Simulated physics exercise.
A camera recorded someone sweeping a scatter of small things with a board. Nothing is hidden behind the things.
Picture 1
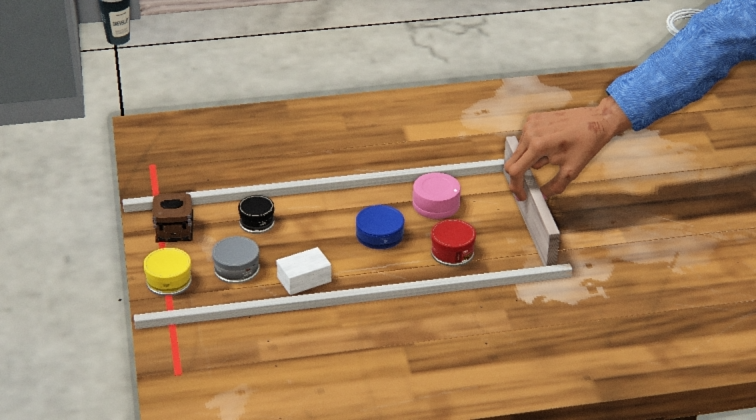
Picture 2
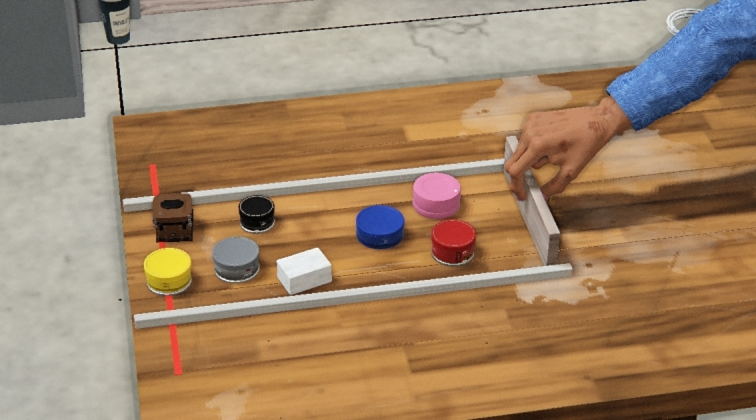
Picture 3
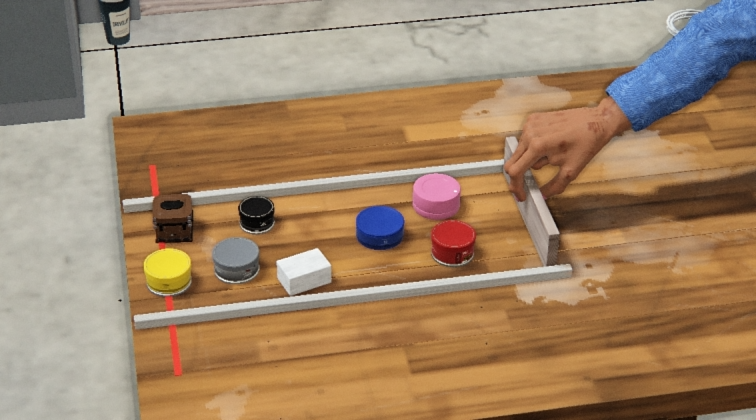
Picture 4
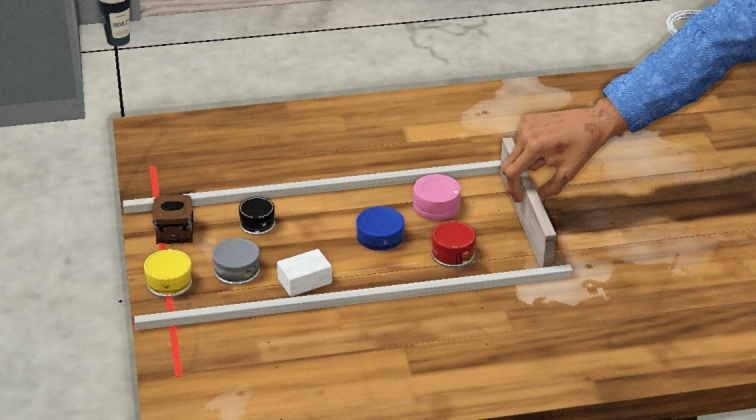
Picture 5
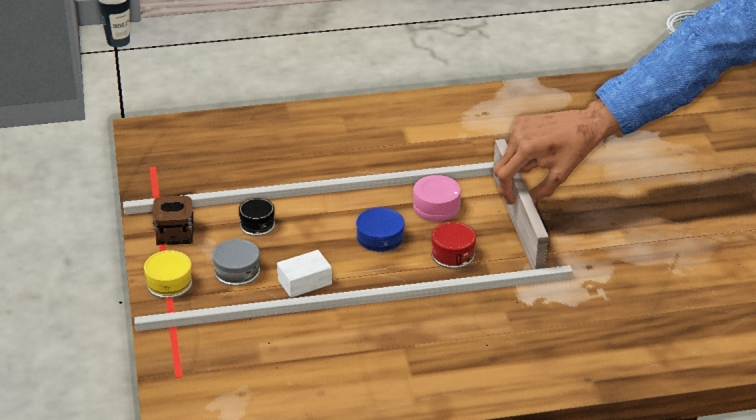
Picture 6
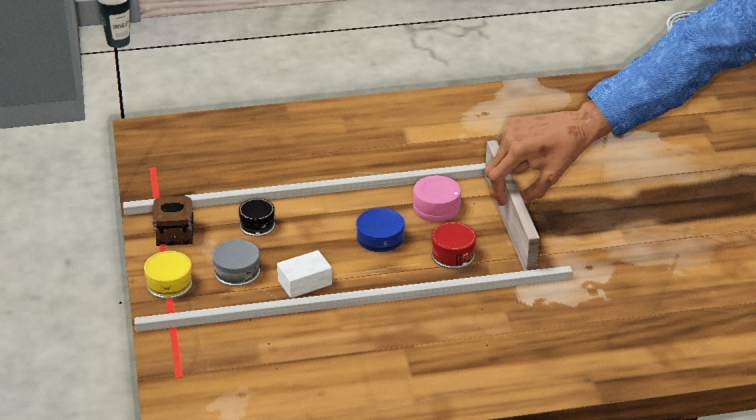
A hand slides a board slightly left between two rails, while the small objects stay still.
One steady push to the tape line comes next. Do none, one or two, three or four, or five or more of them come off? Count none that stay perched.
Turns out five or upwards get shoved off the end.
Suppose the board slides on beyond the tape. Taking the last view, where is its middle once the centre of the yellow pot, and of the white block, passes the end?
First it's close to (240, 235), next close to (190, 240).
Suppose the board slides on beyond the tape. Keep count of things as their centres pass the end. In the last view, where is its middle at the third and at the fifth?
At (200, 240) for the third, at (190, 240) for the fifth.
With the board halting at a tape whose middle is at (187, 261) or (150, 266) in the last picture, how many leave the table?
Tallies in order: 4 and 7.
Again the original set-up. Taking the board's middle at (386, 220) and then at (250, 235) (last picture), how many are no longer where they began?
Counting first: 3, next 8.
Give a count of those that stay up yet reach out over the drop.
Answer: 3.
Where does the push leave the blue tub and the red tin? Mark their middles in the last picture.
In the last picture they sit at about (139, 257) and about (145, 286).
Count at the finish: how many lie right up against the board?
Count: 3.
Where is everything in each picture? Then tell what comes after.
In the first picture, yellow pot (168, 272); brown case (173, 217); grey tin (236, 260); board (530, 201); tape (164, 261).
In the second picture, brown case (173, 217); red tin (453, 243).
In the third picture, grey tin (236, 260); pink lid (437, 196).
In the fourth picture, yellow pot (169, 274); blue tub (380, 229).
In the fifth picture, brown case (173, 220); white block (305, 274).
In the sixth picture, yellow pot (169, 275); brown case (173, 220); grey tin (237, 263); board (511, 206); tape (165, 264).
Soon after, none off yet; yellow pot at rest near (169, 275); brown case at rest near (173, 220); grey tin at rest near (237, 263).
After that, none off yet; yellow pot displaced about its own width near (124, 283); brown case displaced about its own width near (122, 227); grey tin displaced about its own width near (170, 271).
In the end, the number that fall off is five or more; gone, white block, black tin, grey tin, brown case and yellow pot.
